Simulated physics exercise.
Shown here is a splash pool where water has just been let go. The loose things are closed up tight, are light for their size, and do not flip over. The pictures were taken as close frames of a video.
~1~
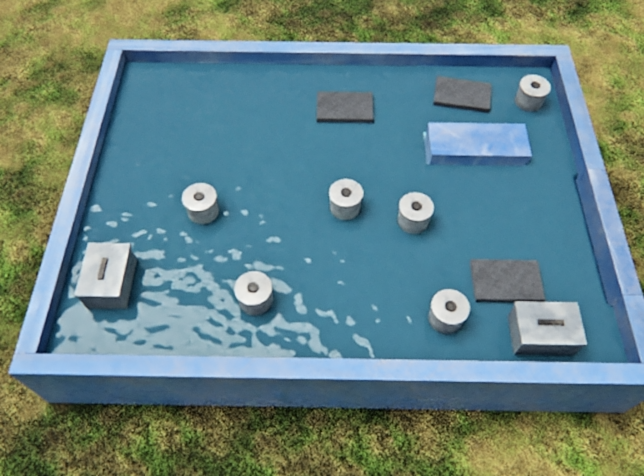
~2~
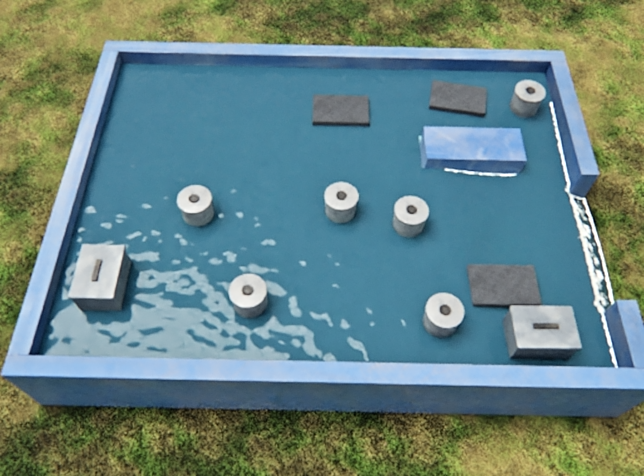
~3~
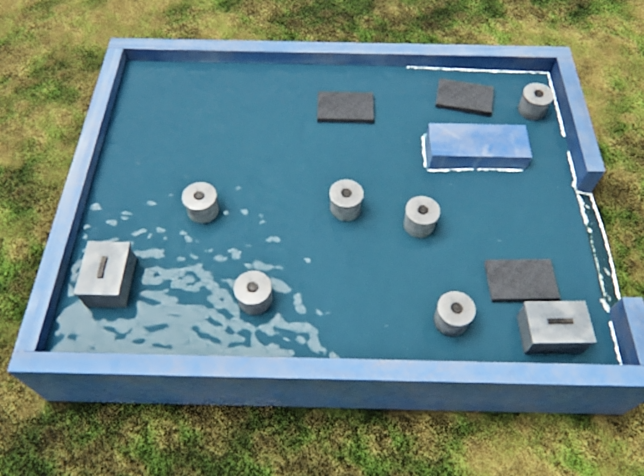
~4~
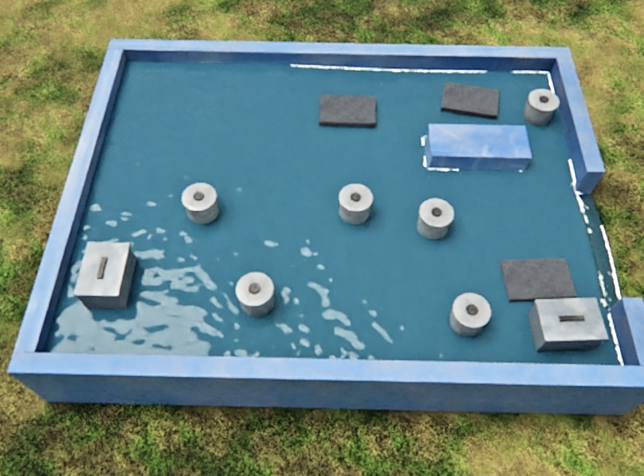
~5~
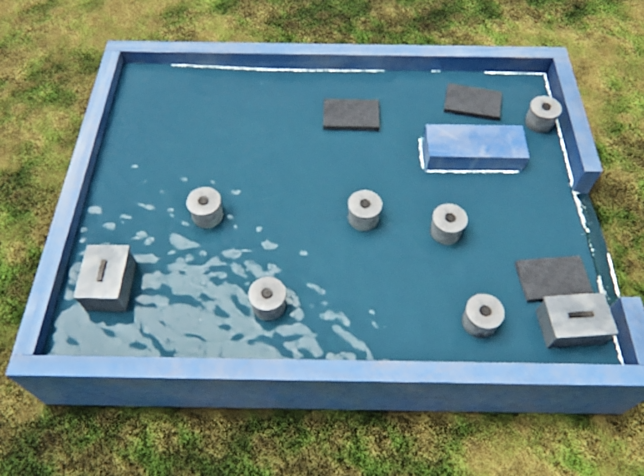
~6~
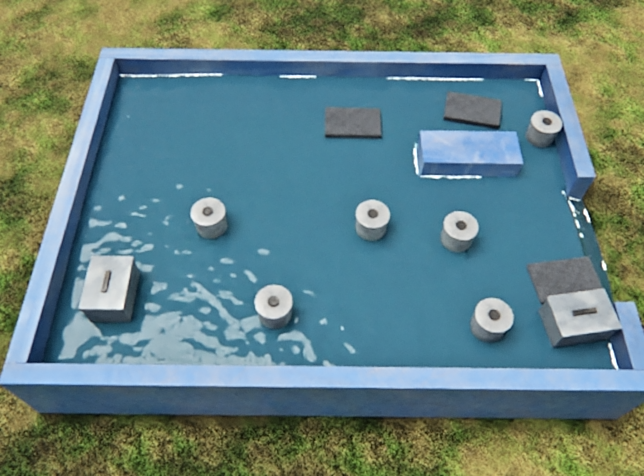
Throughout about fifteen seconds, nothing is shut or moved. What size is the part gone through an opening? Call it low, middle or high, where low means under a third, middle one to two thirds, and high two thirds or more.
Middle.
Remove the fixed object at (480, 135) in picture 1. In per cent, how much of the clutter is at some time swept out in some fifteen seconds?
50 %.
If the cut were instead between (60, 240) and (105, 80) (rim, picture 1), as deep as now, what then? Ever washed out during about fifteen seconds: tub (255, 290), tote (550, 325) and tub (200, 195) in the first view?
Taken in that order, the answers are not lost, not lost, swept away.
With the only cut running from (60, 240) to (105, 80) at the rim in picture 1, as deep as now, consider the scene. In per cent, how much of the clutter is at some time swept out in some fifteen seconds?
By my count, 20 percent.
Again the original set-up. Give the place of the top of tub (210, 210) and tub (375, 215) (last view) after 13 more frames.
Estimate: (245, 228), then (511, 238).
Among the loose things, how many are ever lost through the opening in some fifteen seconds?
So, 6 of them.
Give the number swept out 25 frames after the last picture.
That makes 6.
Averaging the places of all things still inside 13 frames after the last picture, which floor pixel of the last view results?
What remains is centred near (358, 252).
A moment on, 1 of 11 are out; 10 afloat.
Next, 5 of 11 are out; 6 afloat.
Later, 6 of 11 are out; 5 afloat.
In the end, 6 of 11 are out; 5 afloat.
